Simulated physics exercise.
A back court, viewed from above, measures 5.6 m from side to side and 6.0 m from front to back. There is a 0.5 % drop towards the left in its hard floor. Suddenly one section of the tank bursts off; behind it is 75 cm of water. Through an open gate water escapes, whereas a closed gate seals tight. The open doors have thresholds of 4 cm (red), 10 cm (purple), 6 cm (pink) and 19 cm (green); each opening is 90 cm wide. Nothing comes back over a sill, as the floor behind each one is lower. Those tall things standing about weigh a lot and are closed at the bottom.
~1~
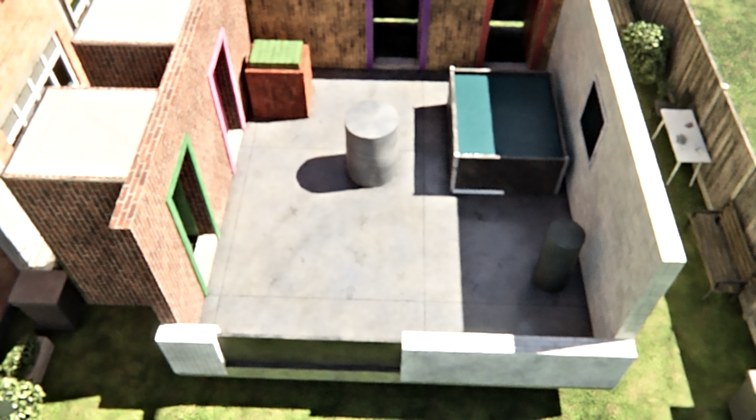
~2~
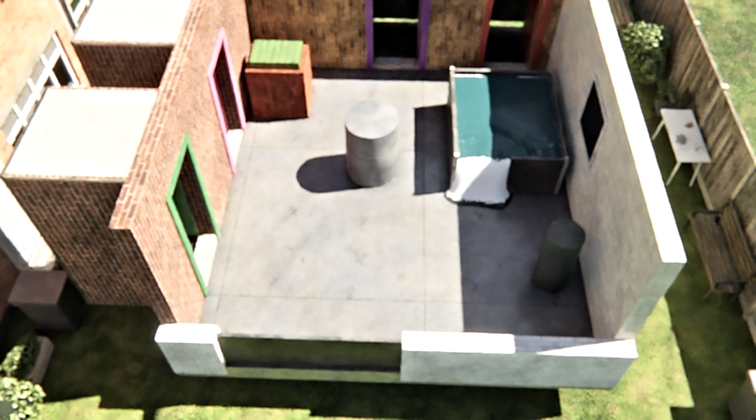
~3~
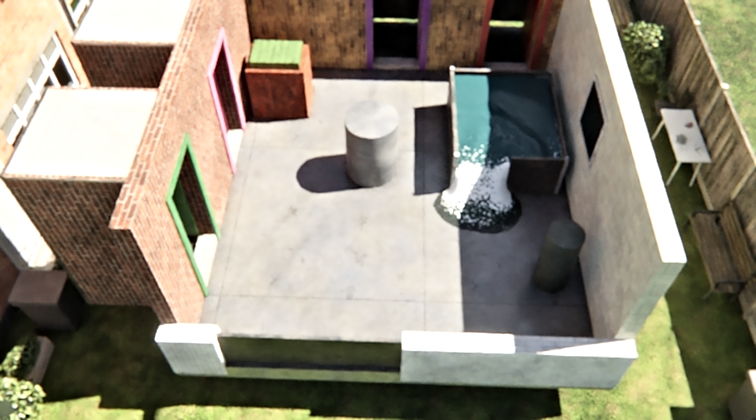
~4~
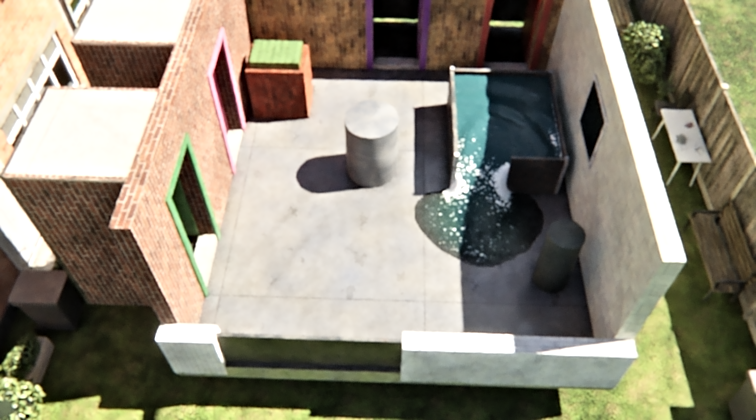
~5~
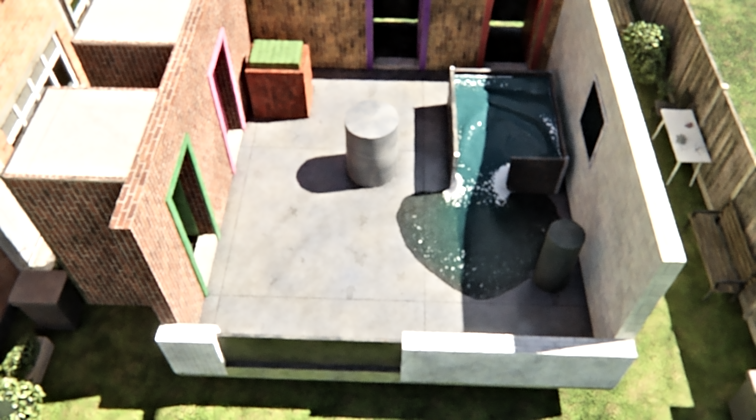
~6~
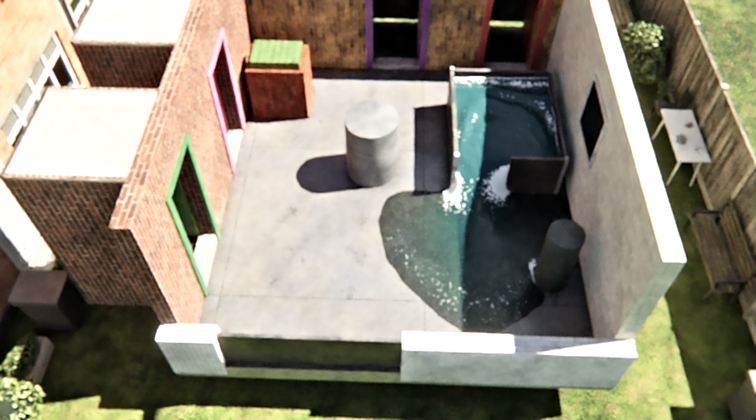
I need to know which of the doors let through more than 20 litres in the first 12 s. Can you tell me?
As I see it, the red door breaks the limit, the purple door remains within the limit, the pink door breaks the limit, the green door remains within the limit.
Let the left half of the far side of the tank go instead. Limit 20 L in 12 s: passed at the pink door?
Pink: Falls short.
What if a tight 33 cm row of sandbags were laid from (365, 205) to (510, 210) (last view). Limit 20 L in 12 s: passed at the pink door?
Next, pink ends up on the high side.
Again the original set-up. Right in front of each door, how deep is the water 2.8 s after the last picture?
Depths in cm: Red 0, purple 0, pink 0, green 17.
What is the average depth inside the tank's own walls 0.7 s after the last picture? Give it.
Roughly 51 centimetres.
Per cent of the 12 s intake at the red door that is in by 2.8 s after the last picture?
Some 0 in a hundred.
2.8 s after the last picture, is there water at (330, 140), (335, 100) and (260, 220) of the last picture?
Untouched, untouched, soaked.
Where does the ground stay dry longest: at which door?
It's the purple door that comes last.
Then, 0.7 s after the last picture water covers 35 % of the floor and is deepest (38 cm) near (469, 196); red door not reached, purple door not reached, pink door not reached, green door not reached.
Then, 1.5 s after the last picture water covers 45 % of the floor and is deepest (38 cm) near (598, 363); red door not reached, purple door not reached, pink door not reached, green door not reached.
Then, 2.8 s after the last picture water covers 50 % of the floor and is deepest (28 cm) near (194, 349); red door not reached, purple door not reached, pink door not reached, green door 17 cm at the sill, 0 L in.
Then, 6.3 s after the last picture water covers 90 % of the floor and is deepest (18 cm) near (206, 350); red door 4 cm at the sill, 2 L in, purple door 6 cm at the sill, 0 L in, pink door 7 cm at the sill, 0 L in, green door 16 cm at the sill, 1 L in.
Then, 11.3 s after the last picture water covers 100 % of the floor and is deepest (14 cm) near (545, 76); red door 12 cm at the sill, 40 L in, purple door 9 cm at the sill, 1 L in, pink door 12 cm at the sill, 58 L in, green door 10 cm at the sill, 1 L in.
